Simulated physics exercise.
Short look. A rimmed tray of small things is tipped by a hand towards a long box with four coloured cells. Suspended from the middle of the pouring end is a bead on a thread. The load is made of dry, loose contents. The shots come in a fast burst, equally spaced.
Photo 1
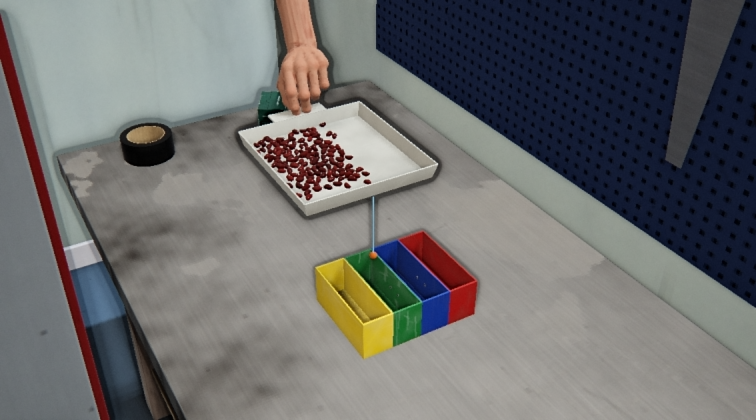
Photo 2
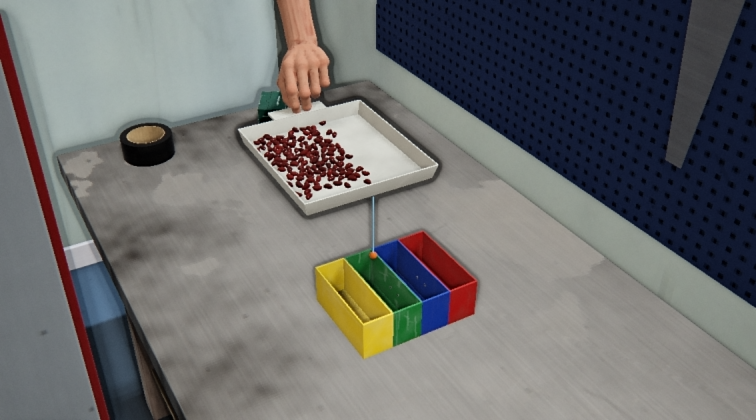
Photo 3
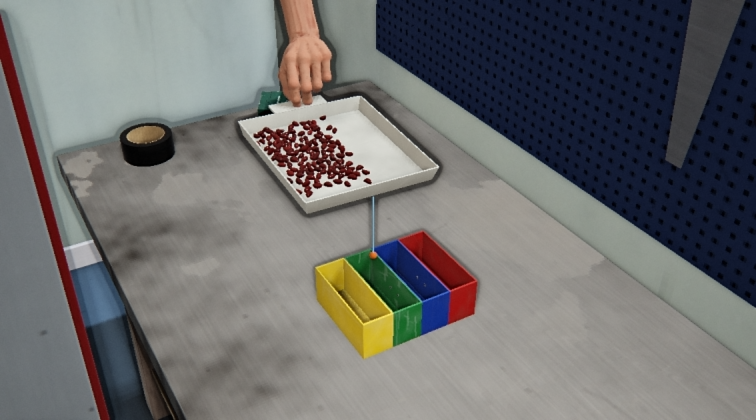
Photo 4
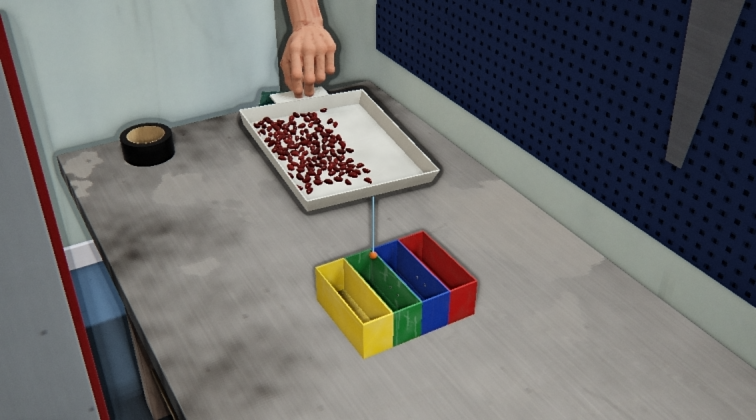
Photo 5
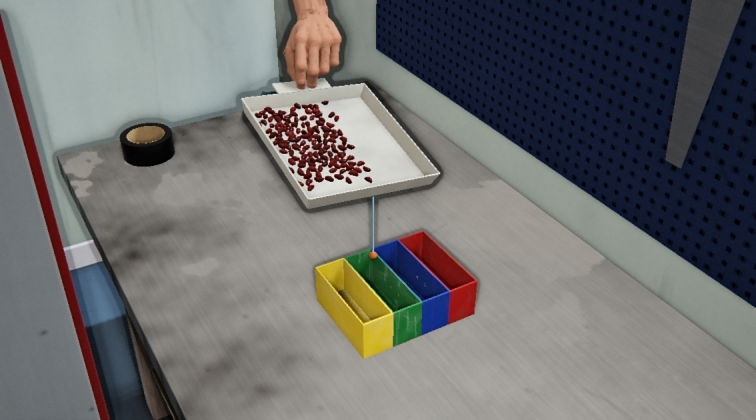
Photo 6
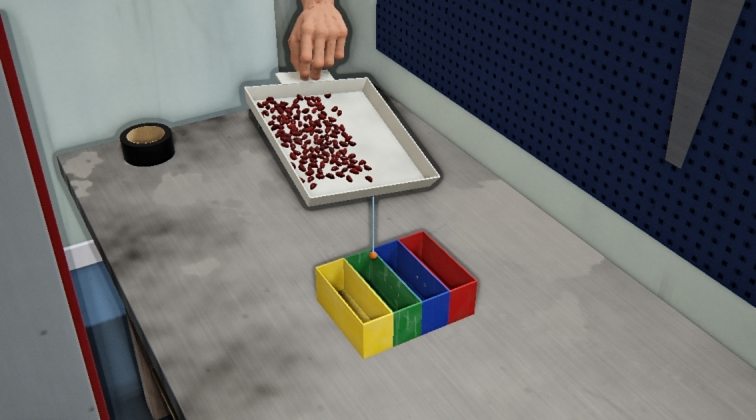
White tray of red kidney beans being gradually tilted by a hand, its right front corner lowest, above a four-coloured box.
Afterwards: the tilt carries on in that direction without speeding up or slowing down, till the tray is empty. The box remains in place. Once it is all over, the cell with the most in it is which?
It is the red cell that has the most.
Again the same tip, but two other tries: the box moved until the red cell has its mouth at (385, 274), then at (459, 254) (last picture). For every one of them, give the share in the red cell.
0 %, 20 %.
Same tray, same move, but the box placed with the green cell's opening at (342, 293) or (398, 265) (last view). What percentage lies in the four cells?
Well, you'd get about 10 per cent and then about 100 per cent.
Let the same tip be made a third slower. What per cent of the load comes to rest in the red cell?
Roughly 70 %.
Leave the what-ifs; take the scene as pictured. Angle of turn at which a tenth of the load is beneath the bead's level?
It is at around 75 degrees.
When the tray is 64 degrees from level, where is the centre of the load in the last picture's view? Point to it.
(401, 180).
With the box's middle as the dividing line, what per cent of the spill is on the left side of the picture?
I'd guess close to 20 %.
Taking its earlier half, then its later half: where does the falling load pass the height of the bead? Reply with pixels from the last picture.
Around (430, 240) and then (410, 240).
Shortly afterwards, tray tipped steeply; all but a few on the tray; only a few in the red cell; only a few falling or outside the box.
Next, tray tipped past a quarter turn; near a third on the tray; near a quarter in the red cell; a little in the blue cell; only a few in the green cell; near a quarter falling or outside the box.
Some moments later, tray tipped past a quarter turn; near half in the red cell; near a quarter in the blue cell; only a few in the green cell; near a quarter falling or outside the box.
In the end, tray tipped past a quarter turn; near half in the red cell; near a quarter in the blue cell; only a few in the green cell; none at all in the yellow cell; near a quarter outside the box.
